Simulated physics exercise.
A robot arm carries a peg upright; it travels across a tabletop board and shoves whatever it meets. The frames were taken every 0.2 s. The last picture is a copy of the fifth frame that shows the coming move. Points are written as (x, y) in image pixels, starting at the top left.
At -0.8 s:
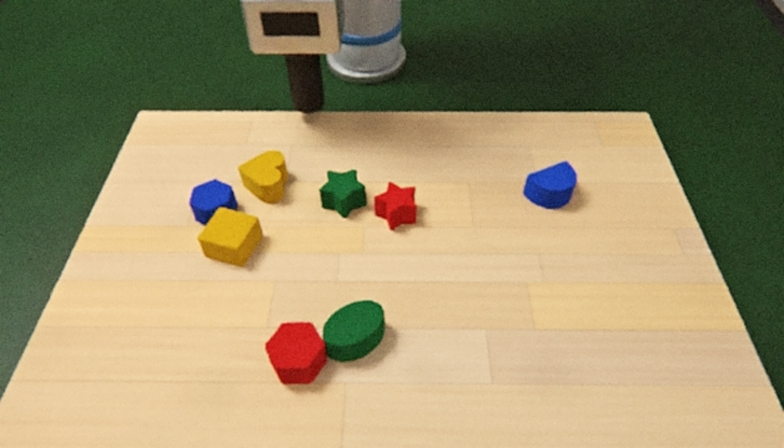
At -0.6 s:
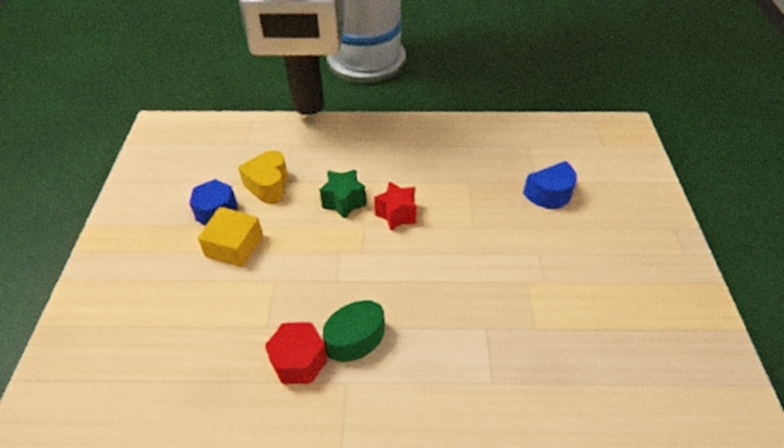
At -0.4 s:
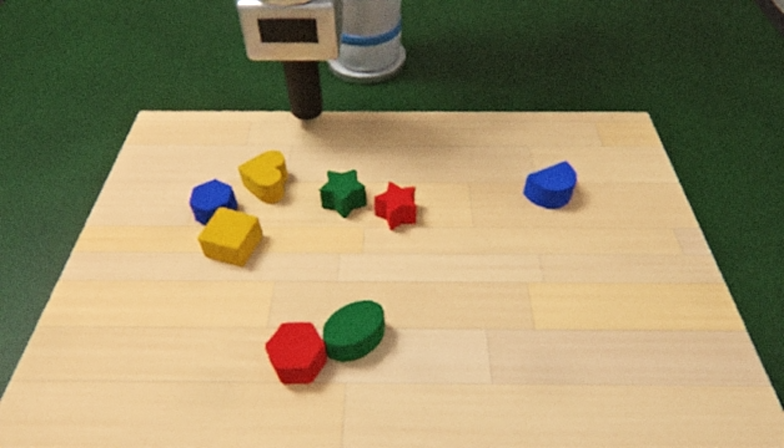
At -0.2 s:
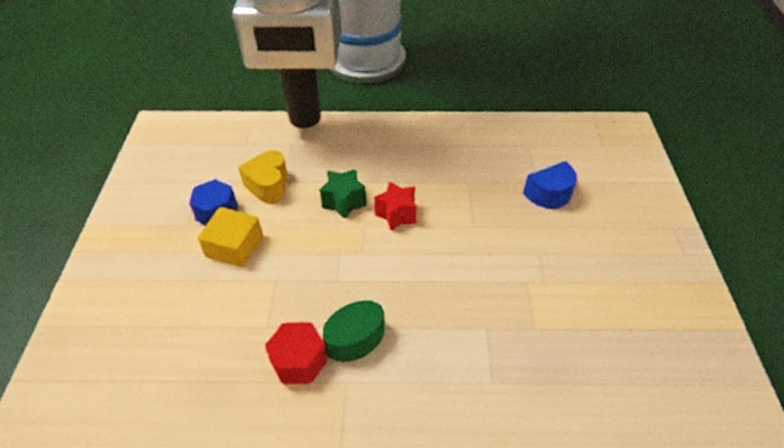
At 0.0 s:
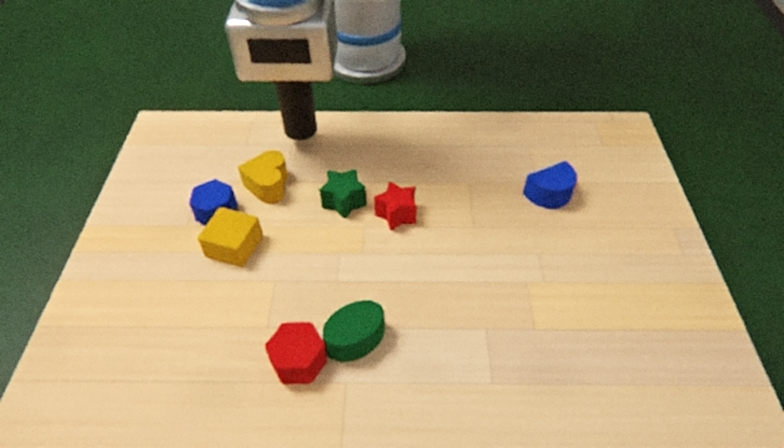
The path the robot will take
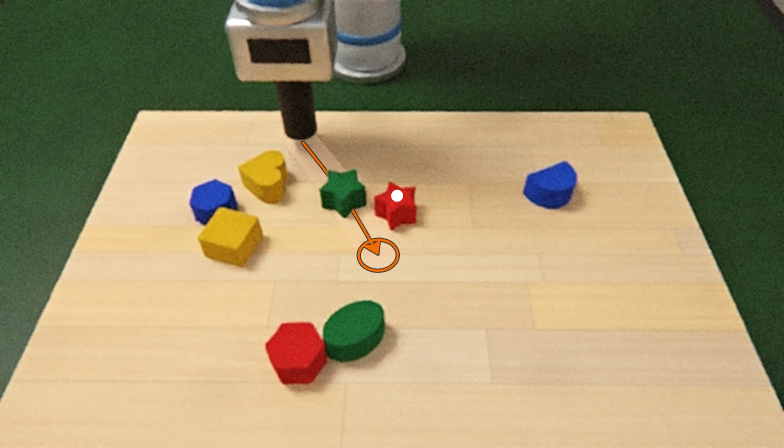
The robot arm's dark peg moves slightly forward over the board while the colored blocks stay still.
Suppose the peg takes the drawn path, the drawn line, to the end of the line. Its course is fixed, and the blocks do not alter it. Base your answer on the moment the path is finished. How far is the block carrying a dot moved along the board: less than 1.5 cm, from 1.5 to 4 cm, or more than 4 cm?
Once the path ends, it will sit under 1.5 cm from where it is now.
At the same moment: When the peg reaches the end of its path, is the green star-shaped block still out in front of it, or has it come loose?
Carried ahead at the end.
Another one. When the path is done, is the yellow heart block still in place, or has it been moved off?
The push misses it.
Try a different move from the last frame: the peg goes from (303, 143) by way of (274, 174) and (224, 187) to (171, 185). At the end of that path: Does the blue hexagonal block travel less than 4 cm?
I'd say yes.
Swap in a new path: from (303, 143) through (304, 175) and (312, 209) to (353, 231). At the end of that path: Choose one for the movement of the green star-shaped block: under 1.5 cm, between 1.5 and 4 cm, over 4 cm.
By the end of the path, it will have gone between 1.5 and 4 cm.
Path on the board, from (303, 143) by way of (341, 192) to (378, 255); the dot is on the red star-shaped block.
On the path given first. One third of the way, peg at (327, 162); nothing pushed yet.
Two thirds of the way, peg at (352, 199); green star-shaped block at (363, 219), turned 15° anticlockwise; red star-shaped block at (403, 201), turned 45° anticlockwise.
At the end, peg at (378, 243); yellow heart block in place; green star-shaped block at (390, 266), turned 15° anticlockwise; red star-shaped block at (403, 201), turned 45° anticlockwise.
